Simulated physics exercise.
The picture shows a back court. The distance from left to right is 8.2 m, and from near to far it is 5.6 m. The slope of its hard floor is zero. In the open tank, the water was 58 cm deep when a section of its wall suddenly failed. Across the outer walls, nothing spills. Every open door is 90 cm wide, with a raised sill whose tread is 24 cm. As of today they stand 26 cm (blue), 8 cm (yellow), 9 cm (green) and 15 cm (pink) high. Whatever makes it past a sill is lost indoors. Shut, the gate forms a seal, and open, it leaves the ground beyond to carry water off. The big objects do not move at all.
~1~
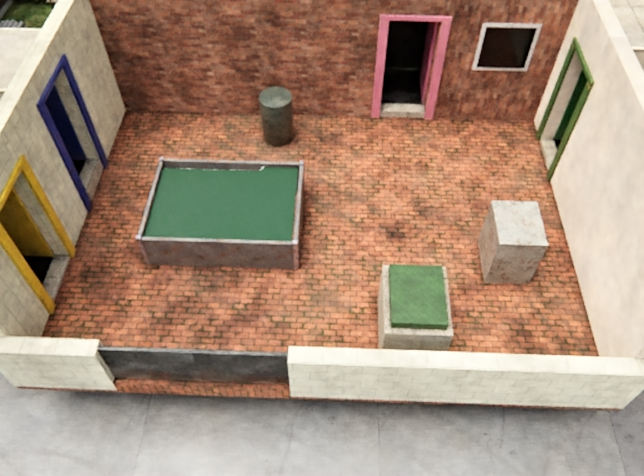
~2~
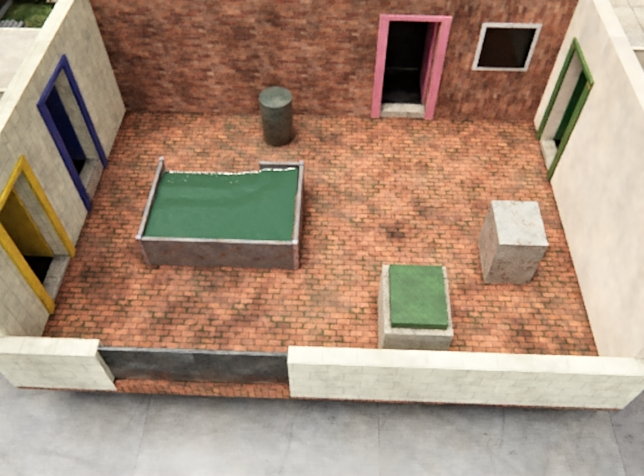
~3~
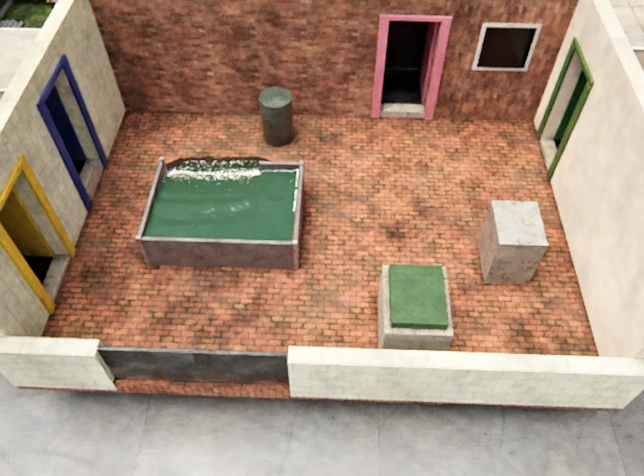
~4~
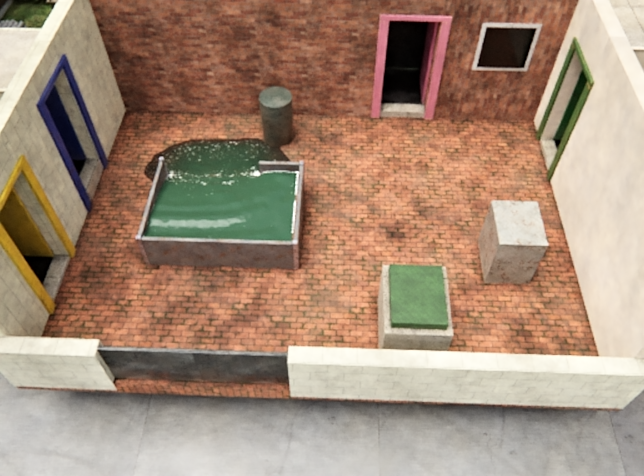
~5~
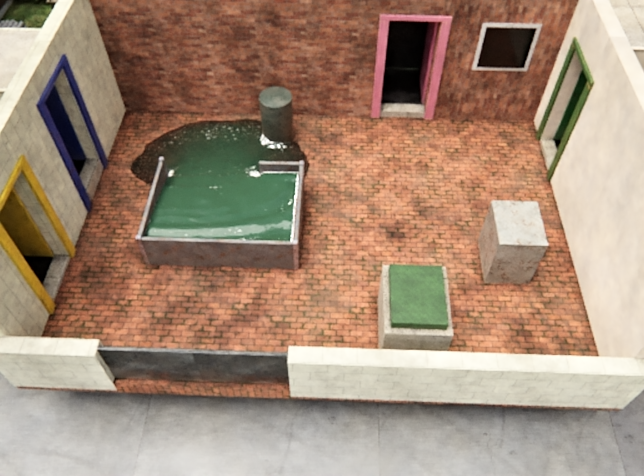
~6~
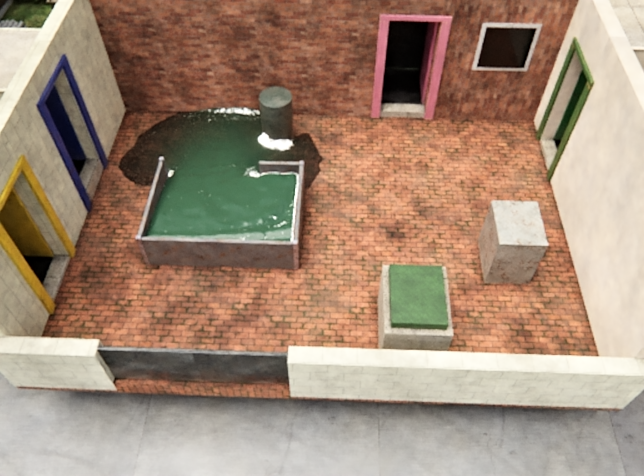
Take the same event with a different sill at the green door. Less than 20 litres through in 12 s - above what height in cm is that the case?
Above about 7 cm.
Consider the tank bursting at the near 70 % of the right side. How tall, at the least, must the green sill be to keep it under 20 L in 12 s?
At least roughly 12.0 centimetres tall.
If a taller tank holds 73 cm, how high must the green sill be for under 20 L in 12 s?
Then roughly 11.5 cm.
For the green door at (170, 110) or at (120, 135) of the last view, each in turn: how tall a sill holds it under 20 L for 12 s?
In turn: Roughly 26 cm, roughly 29 cm.
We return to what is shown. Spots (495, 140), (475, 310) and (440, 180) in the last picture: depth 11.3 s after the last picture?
Some 6, 6 and 6 cm.
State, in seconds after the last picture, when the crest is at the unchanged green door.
The level tops out near 3.0 seconds.
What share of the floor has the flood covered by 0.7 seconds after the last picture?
About 20 per cent.
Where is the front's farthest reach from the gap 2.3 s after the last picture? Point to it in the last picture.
(502, 120).
Then, 0.7 s after the last picture water covers 20 % of the floor, deepest (41 cm) near (215, 112); it has not reached the green door.
Then, 2.3 s after the last picture water covers 40 % of the floor, deepest (32 cm) near (126, 110); it has not reached the green door.
Then, 11.3 s after the last picture water covers 100 % of the floor, deepest (10 cm) near (511, 381); 6 cm at the green door, 8 litres in over its 9 cm sill.
At the green door as built, the water peaked near 14 cm, 3.1 s after the last picture.
With a sill of 6.5 cm, 24 litres would have come in within the 12 s; with 8 cm, 13 litres. So under 20 litres takes about 7 cm.
